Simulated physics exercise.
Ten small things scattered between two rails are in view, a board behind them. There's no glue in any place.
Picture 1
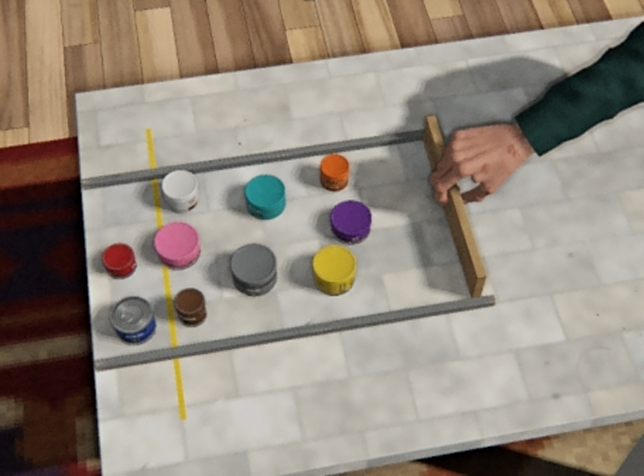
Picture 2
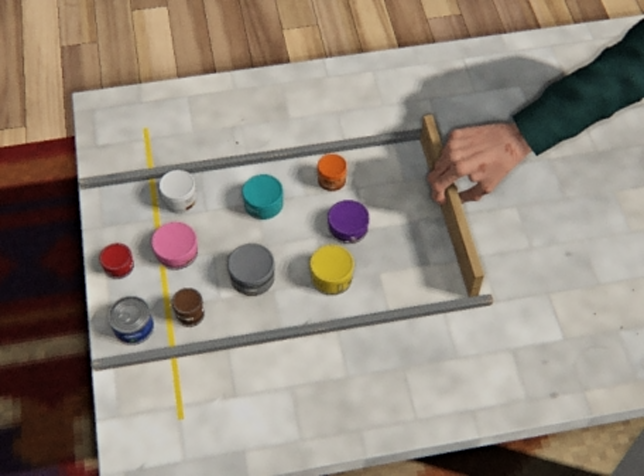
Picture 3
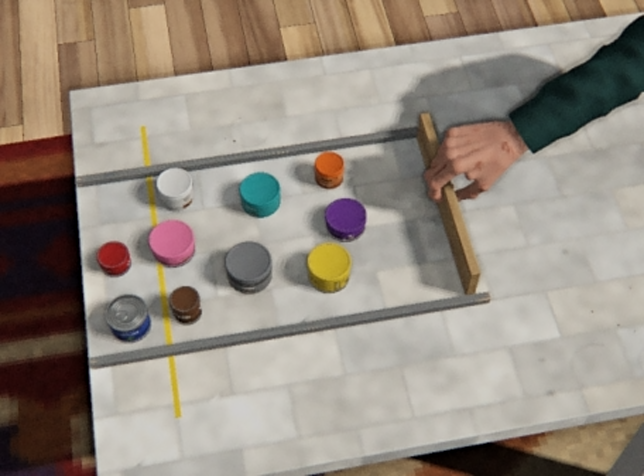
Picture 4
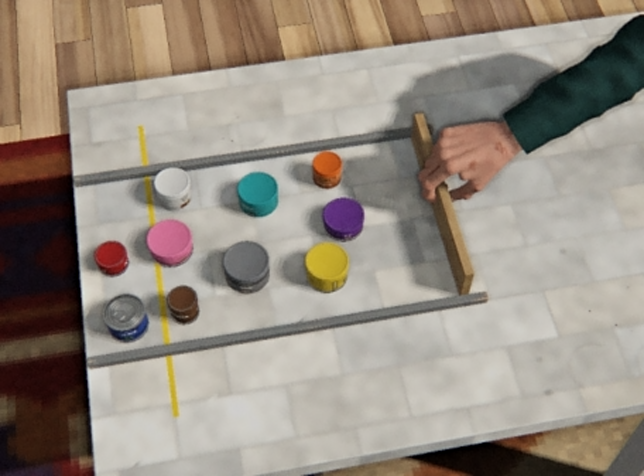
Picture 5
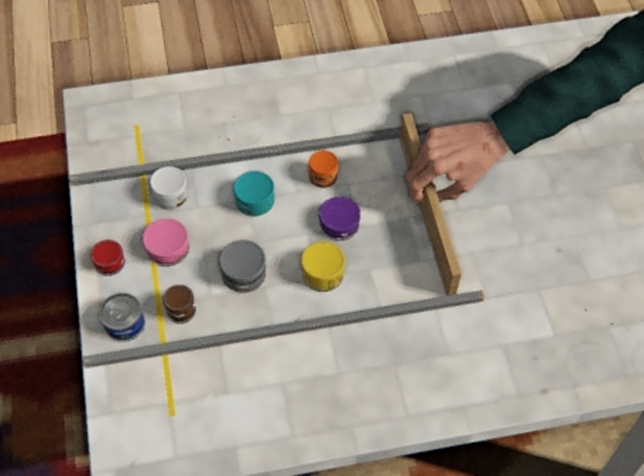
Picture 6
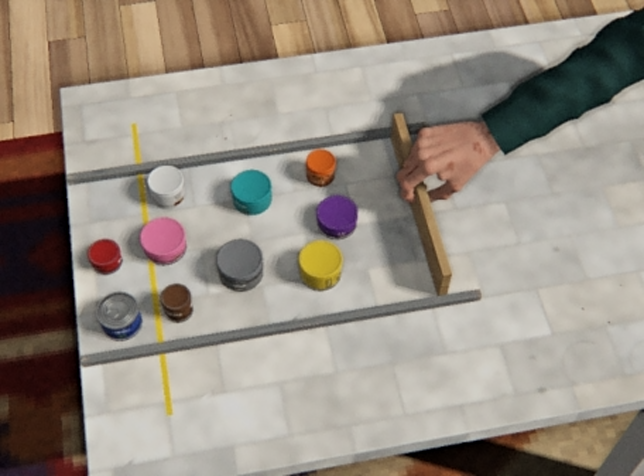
To begin with, a hand in a dark green sleeve holds a wooden board upright across two grey rails, right of ten small colourful pots and tins. The view drifts slightly as the hand then slides the board a short way left, while the containers keep their places around the yellow tape.
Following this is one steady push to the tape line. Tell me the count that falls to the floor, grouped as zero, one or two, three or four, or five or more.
Most likely one of them, or two, will slide off.
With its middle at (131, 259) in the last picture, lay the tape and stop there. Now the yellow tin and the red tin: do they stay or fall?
Yellow tin still up, red tin down.
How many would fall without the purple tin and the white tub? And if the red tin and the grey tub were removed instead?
I'd say 1 the first time and 0 the second time.
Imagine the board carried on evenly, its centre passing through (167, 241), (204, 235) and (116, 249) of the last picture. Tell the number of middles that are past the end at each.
Result per place: 0; 0; 5.
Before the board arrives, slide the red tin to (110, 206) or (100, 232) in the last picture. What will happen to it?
Place by place, it holds its place, then goes down.
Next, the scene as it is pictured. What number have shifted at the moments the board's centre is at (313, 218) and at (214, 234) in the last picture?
Counting first: 3, next 8.
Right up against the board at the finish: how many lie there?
So the total is 4.
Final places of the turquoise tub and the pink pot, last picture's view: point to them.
Turquoise tub: (125, 218); pink pot: (89, 242).
A little later, none off yet; red tin at rest near (105, 257); blue tin at rest near (120, 317); pink pot at rest near (164, 242).
Next, none off yet; red tin at rest near (105, 257); blue tin at rest near (120, 317); pink pot moving near (159, 239).
When it is over, the number that fall off is one or two; down, red tin.
